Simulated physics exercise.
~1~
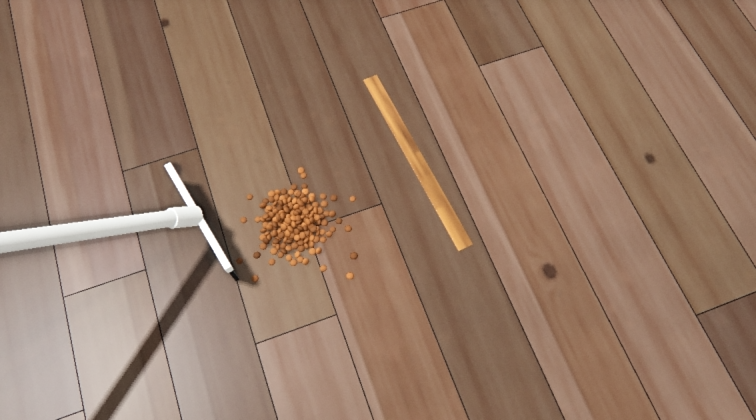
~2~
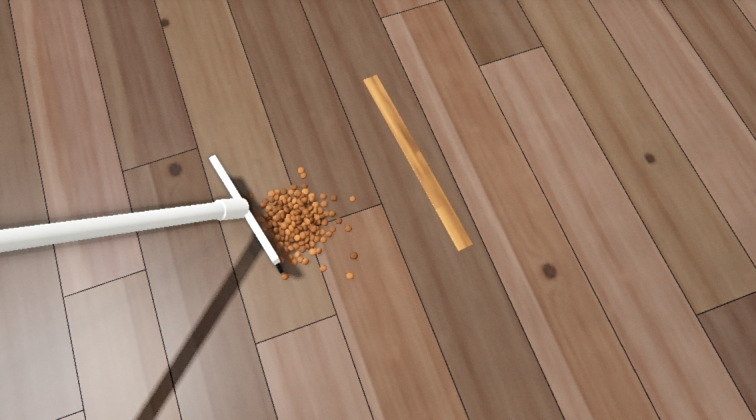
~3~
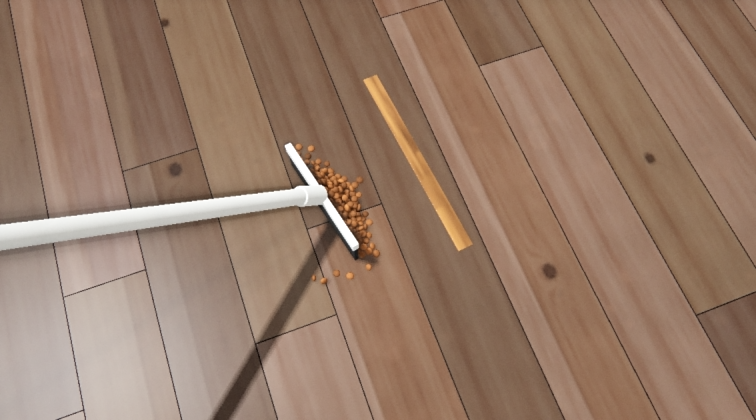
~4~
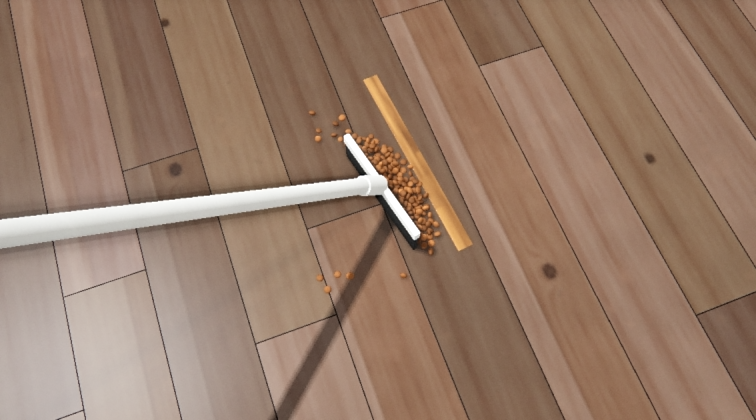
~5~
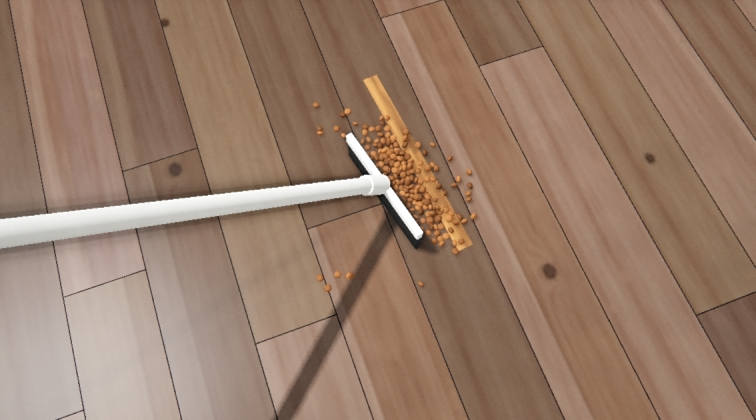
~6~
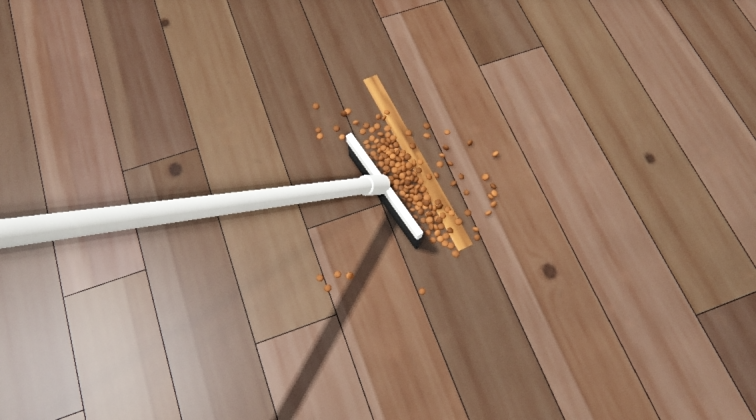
White squeegee pushing a pile of brown kibble rightwards across a wooden floor, stopping beside a wooden strip as some pieces scatter beyond.
